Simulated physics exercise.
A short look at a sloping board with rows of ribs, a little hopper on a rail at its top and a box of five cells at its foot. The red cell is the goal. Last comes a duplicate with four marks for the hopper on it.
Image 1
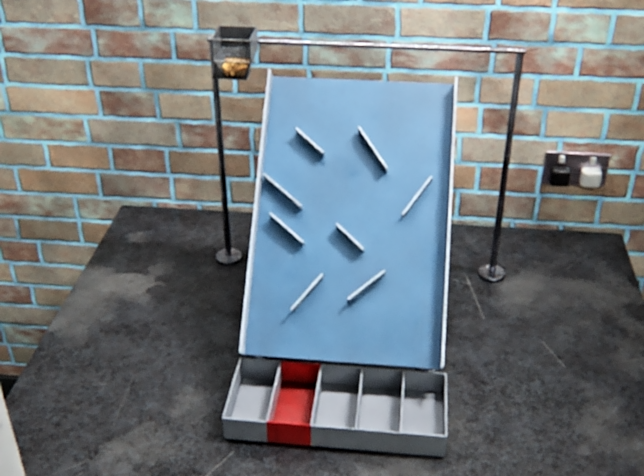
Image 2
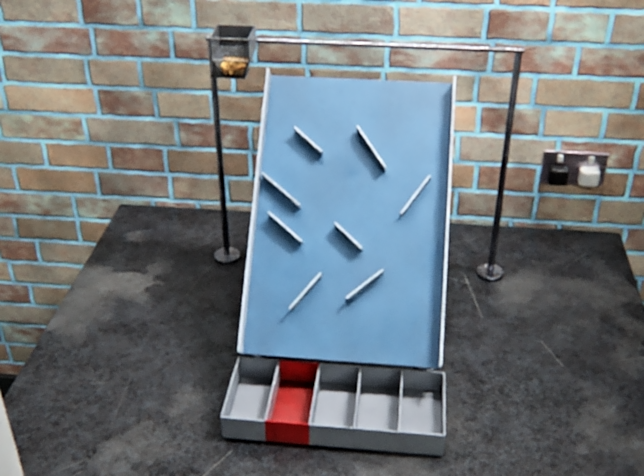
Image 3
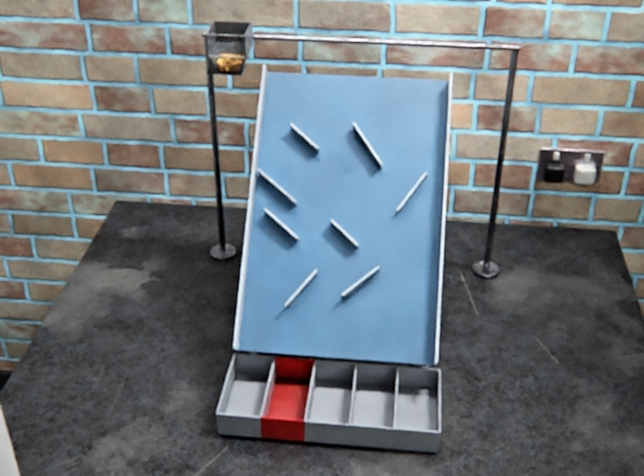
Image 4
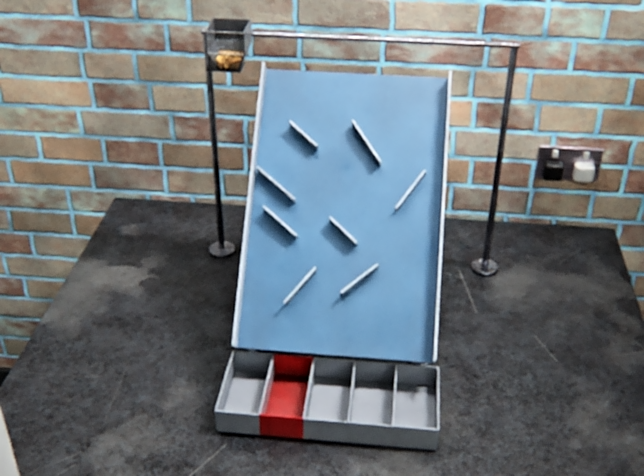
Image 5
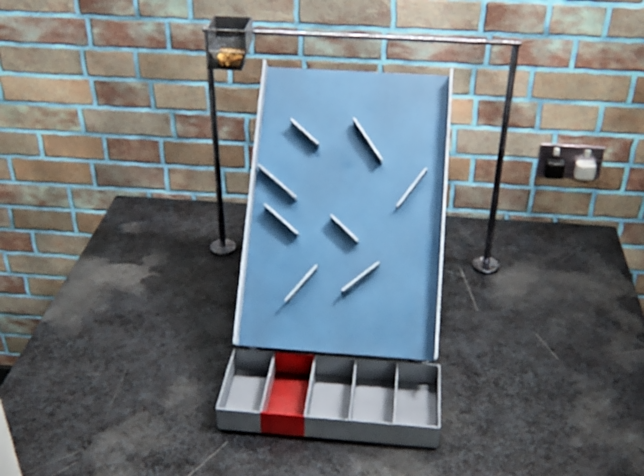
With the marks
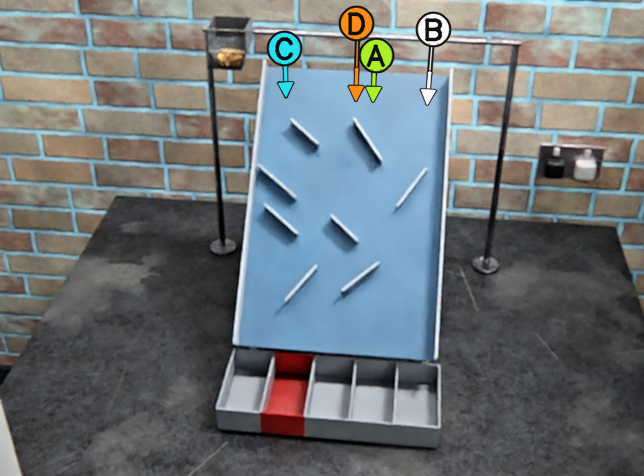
Sloping blue board with angled ribs standing before a brick wall, a small hopper at upper left, nothing moving but slight camera drift.
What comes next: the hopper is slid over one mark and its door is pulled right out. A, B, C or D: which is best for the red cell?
Use mark A.
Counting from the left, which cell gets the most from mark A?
The second from the left.
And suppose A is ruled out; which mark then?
The answer is D.
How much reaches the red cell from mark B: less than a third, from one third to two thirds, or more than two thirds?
It is less than a third.
On the marked copy, mark A meets the board at (373, 96); mark B meets the board at (427, 99); mark C meets the board at (285, 91); mark D meets the board at (355, 95).
Choosing A, close to half in the red cell, close to a quarter in other cells, close to a quarter outside the box.
Choosing B, close to a quarter in the red cell, close to half in other cells, close to a quarter outside the box.
Choosing C, close to a quarter in the red cell, close to half in other cells, only a few held on the board, close to a quarter outside the box.
Choosing D, close to a third in the red cell, close to a third in other cells, close to a quarter outside the box.
